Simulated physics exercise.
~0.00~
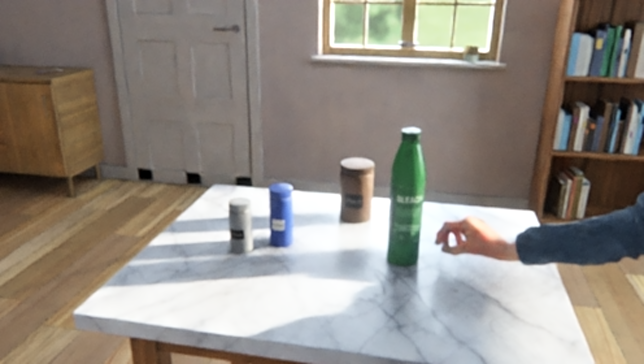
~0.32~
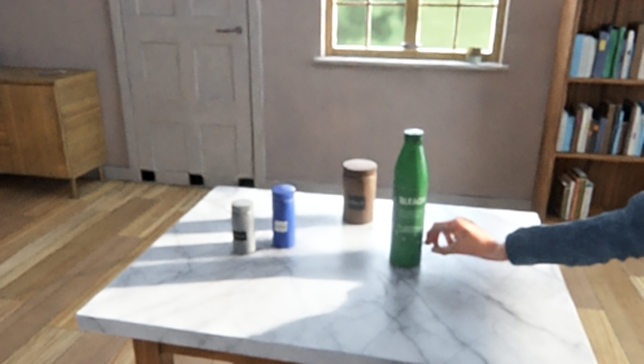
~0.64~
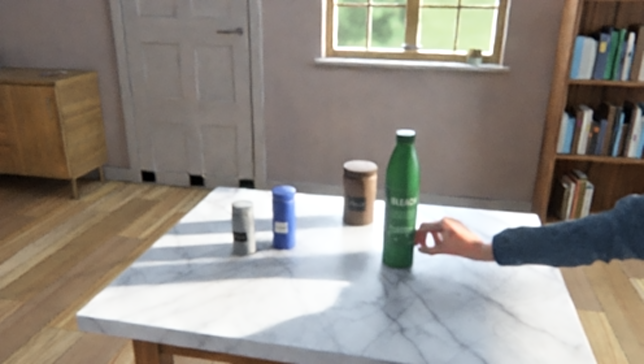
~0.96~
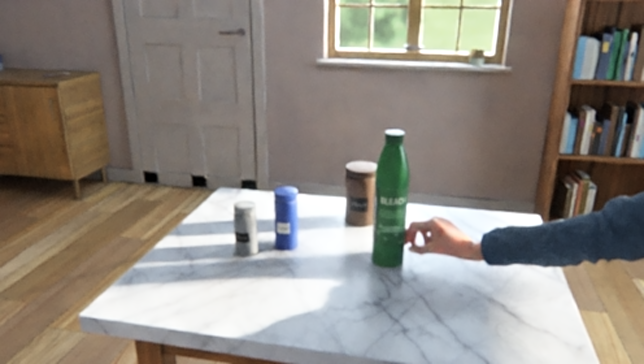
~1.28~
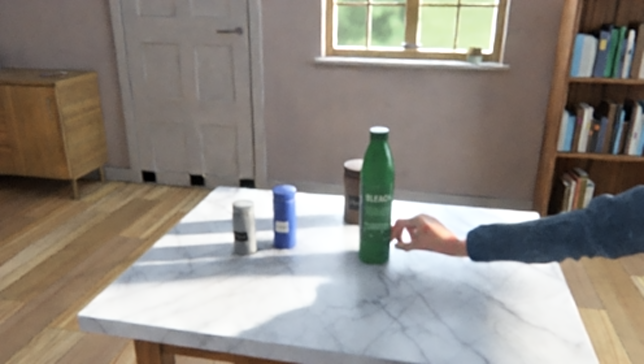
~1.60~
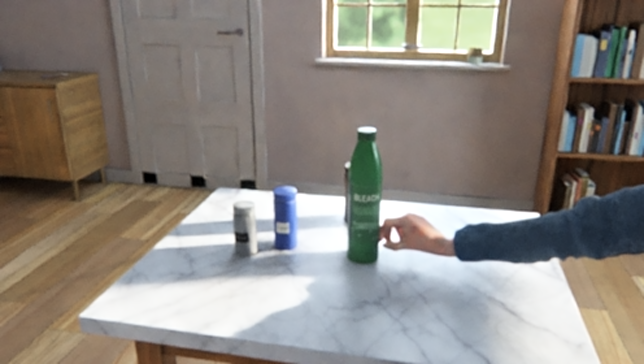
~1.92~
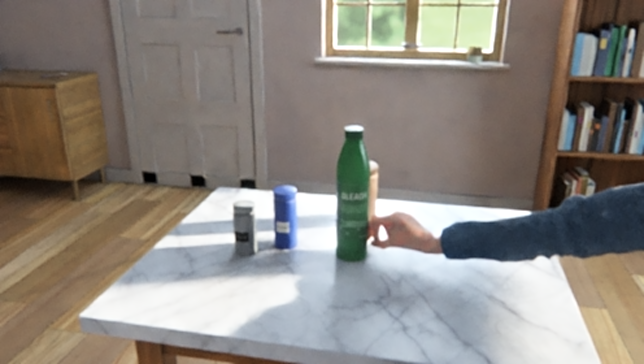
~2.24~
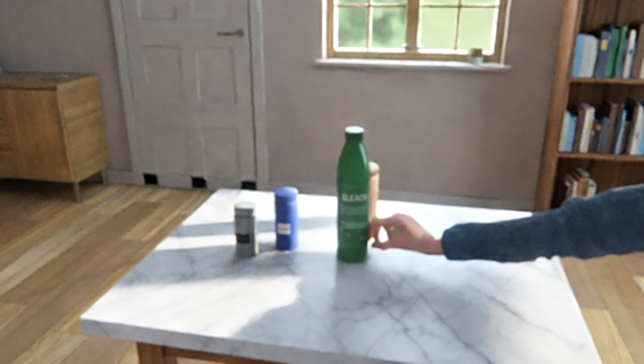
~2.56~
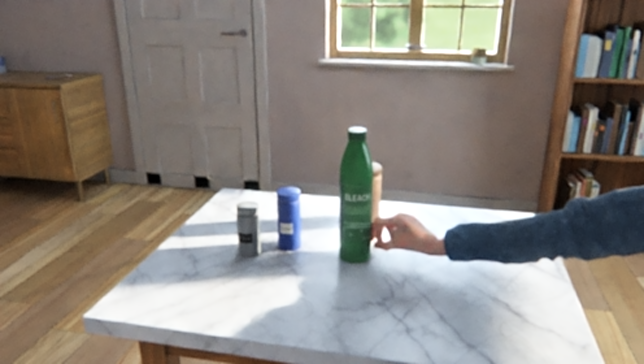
A hand reached in from the right on a marble table, touched a green bottle and slowly pushed it left until it stood in front of the brown jar, then stopped, leaving the bottle upright near the blue and grey shakers.
